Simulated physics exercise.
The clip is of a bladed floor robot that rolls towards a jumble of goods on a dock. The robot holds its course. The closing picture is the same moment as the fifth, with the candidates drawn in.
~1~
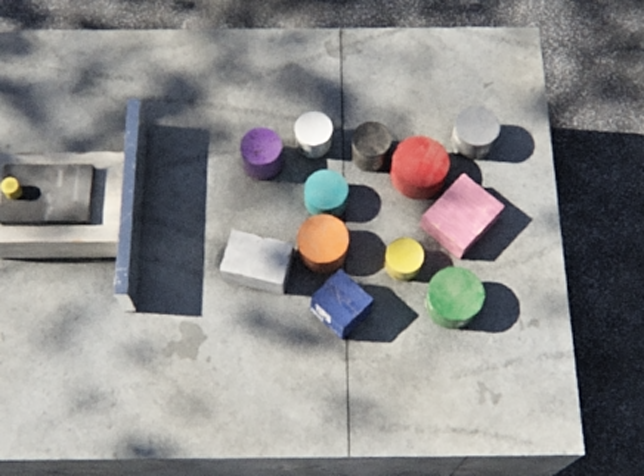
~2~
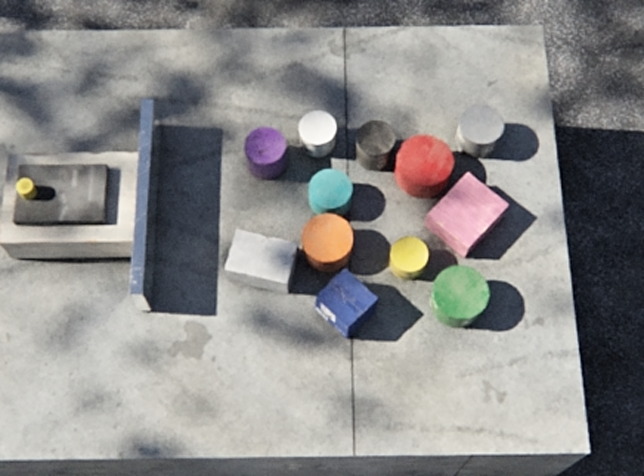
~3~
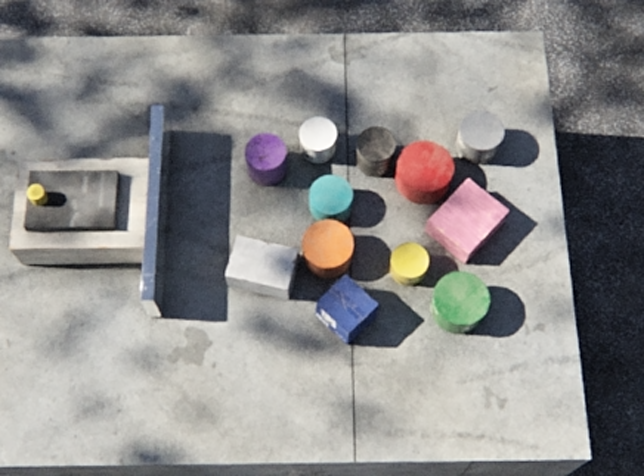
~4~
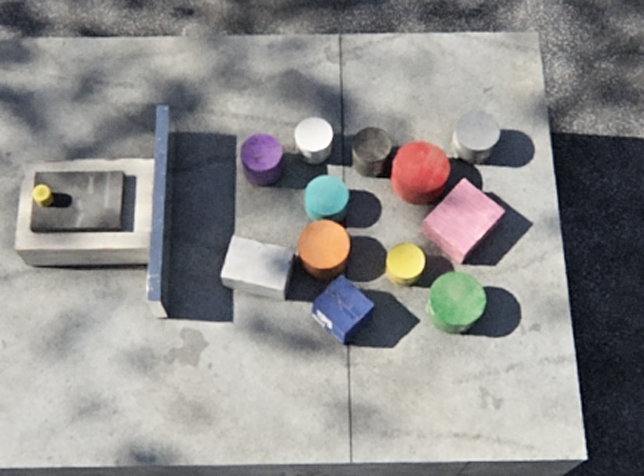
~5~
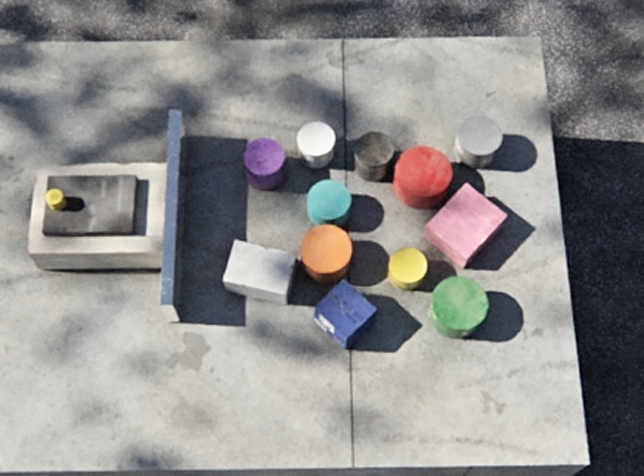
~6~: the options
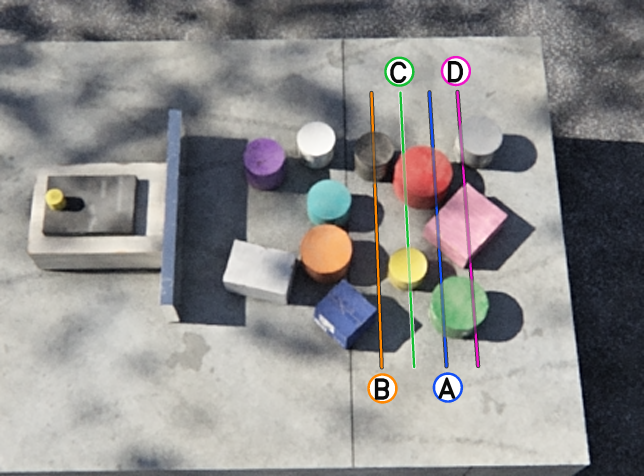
A bladed robot rolls slowly right across a dock towards a jumble of colourful goods.
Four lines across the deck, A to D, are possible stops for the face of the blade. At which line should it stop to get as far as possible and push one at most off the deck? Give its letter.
Stop at D.
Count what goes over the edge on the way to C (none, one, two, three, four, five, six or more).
In all, none.
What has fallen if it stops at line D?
The pink crate.
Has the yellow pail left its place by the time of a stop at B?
Yes.
On the marked copy, A at (437, 222); B at (376, 222); C at (407, 222); D at (467, 221).
Following D. Soon after the start, robot (205, 203); white pail (330, 141); yellow pail (415, 271).
Later, robot (312, 202); pink crate (512, 202); orange pail (474, 236).
In the end, robot (395, 201); pink crate over the edge; orange pail (557, 236); one fallen.
As for the rest, A is within the limit but short; B is within the limit but short; C is within the limit but short.
